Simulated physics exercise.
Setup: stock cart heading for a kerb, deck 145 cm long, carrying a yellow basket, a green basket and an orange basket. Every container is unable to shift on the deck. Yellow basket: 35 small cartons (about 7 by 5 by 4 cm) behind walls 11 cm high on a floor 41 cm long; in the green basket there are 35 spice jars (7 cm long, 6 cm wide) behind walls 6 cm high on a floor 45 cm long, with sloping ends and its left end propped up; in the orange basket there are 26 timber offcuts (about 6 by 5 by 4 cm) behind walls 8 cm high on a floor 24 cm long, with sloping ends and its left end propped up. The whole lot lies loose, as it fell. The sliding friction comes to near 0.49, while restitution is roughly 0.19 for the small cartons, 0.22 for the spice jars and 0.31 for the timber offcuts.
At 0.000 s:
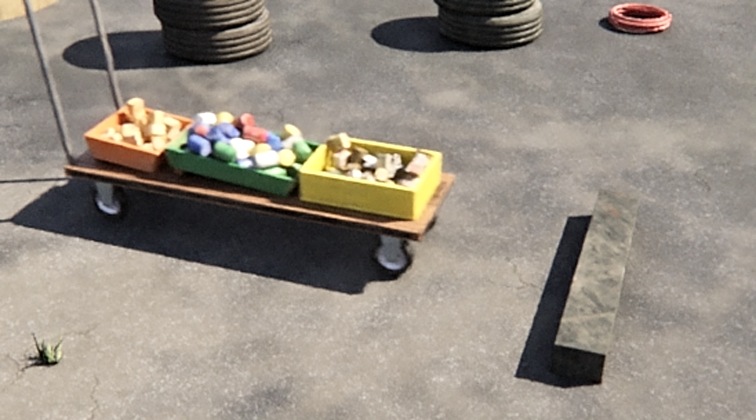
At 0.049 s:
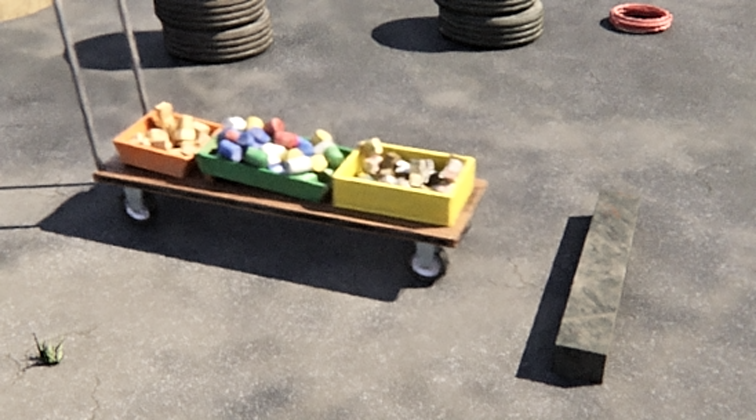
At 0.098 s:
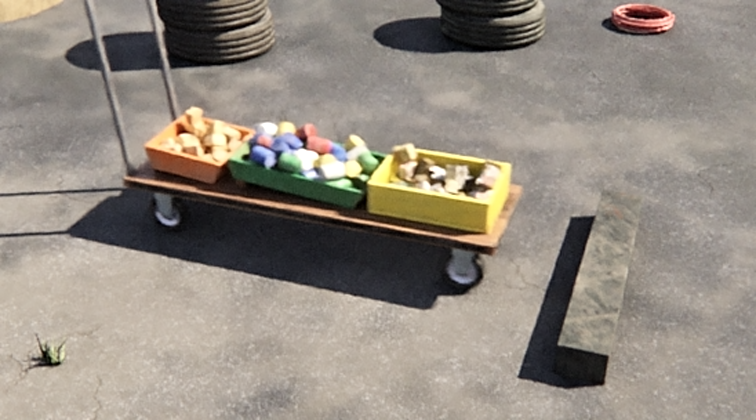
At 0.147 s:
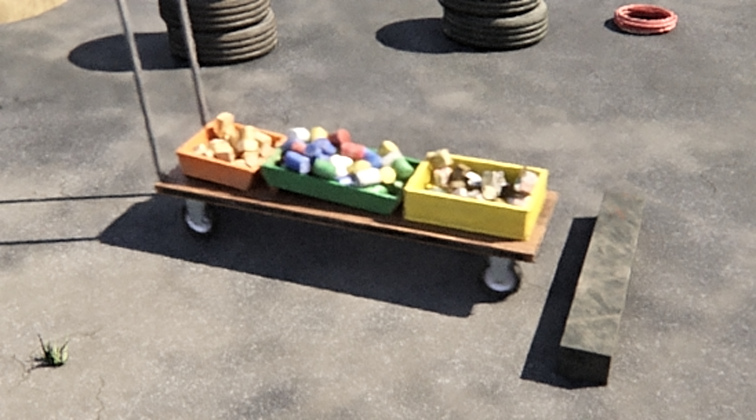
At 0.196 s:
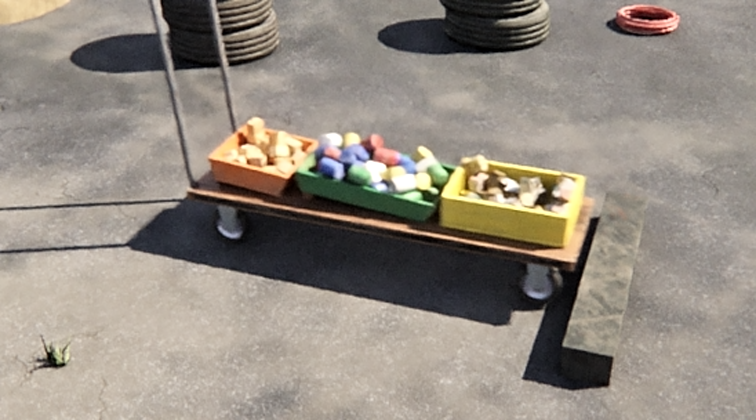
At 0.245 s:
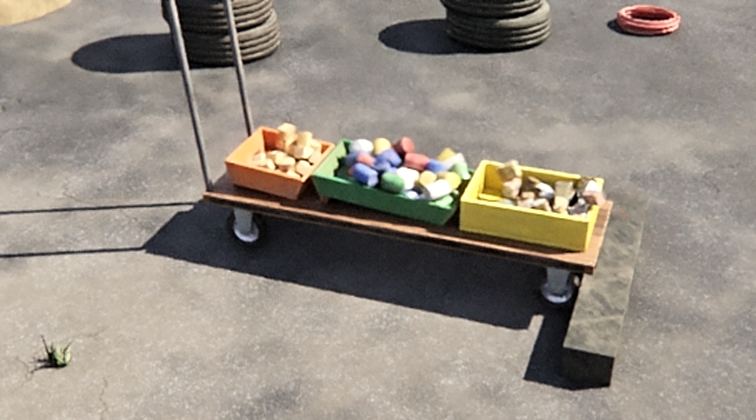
A flat cart carrying orange, green and yellow baskets of small loose pieces rolls rightward across dark pavement, past stacked tyres, until it reaches a long kerb block, where the pieces shift a little inside the baskets.
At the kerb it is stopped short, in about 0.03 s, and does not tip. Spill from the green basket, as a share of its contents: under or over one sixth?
The part that ends up outside is going to be too big to fit in a sixth.
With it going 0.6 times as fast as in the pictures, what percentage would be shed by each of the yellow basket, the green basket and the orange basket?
Then yellow basket 0, green basket 10, orange basket 10 per cent.
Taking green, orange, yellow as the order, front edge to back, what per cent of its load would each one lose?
Yellow basket 10 %, green basket 50 %, orange basket 10 %.
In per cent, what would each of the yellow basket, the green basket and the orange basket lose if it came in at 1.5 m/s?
Yellow basket 0 %, green basket 10 %, orange basket 0 %.
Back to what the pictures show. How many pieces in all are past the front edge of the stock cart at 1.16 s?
I'd estimate close to 2 pieces.
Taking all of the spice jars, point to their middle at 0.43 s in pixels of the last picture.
(444, 176).
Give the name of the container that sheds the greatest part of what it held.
That would be the green basket.
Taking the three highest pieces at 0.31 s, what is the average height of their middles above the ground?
About 44 cm.
After 0.31 s, yellow basket 34 in, 1 out, green basket 34 in, 1 out and orange basket 26 in, 0 out.
After 0.43 s, yellow basket 33 in, 2 out, green basket 27 in, 8 out and orange basket 24 in, 2 out.
After 0.66 s, yellow basket 32 in, 3 out, green basket 24 in, 11 out and orange basket 23 in, 3 out.
Final count (at 1.16 s), yellow basket 32 in, 3 out, green basket 24 in, 11 out and orange basket 23 in, 3 out. Asked share, 11 of 35, 31 per cent.
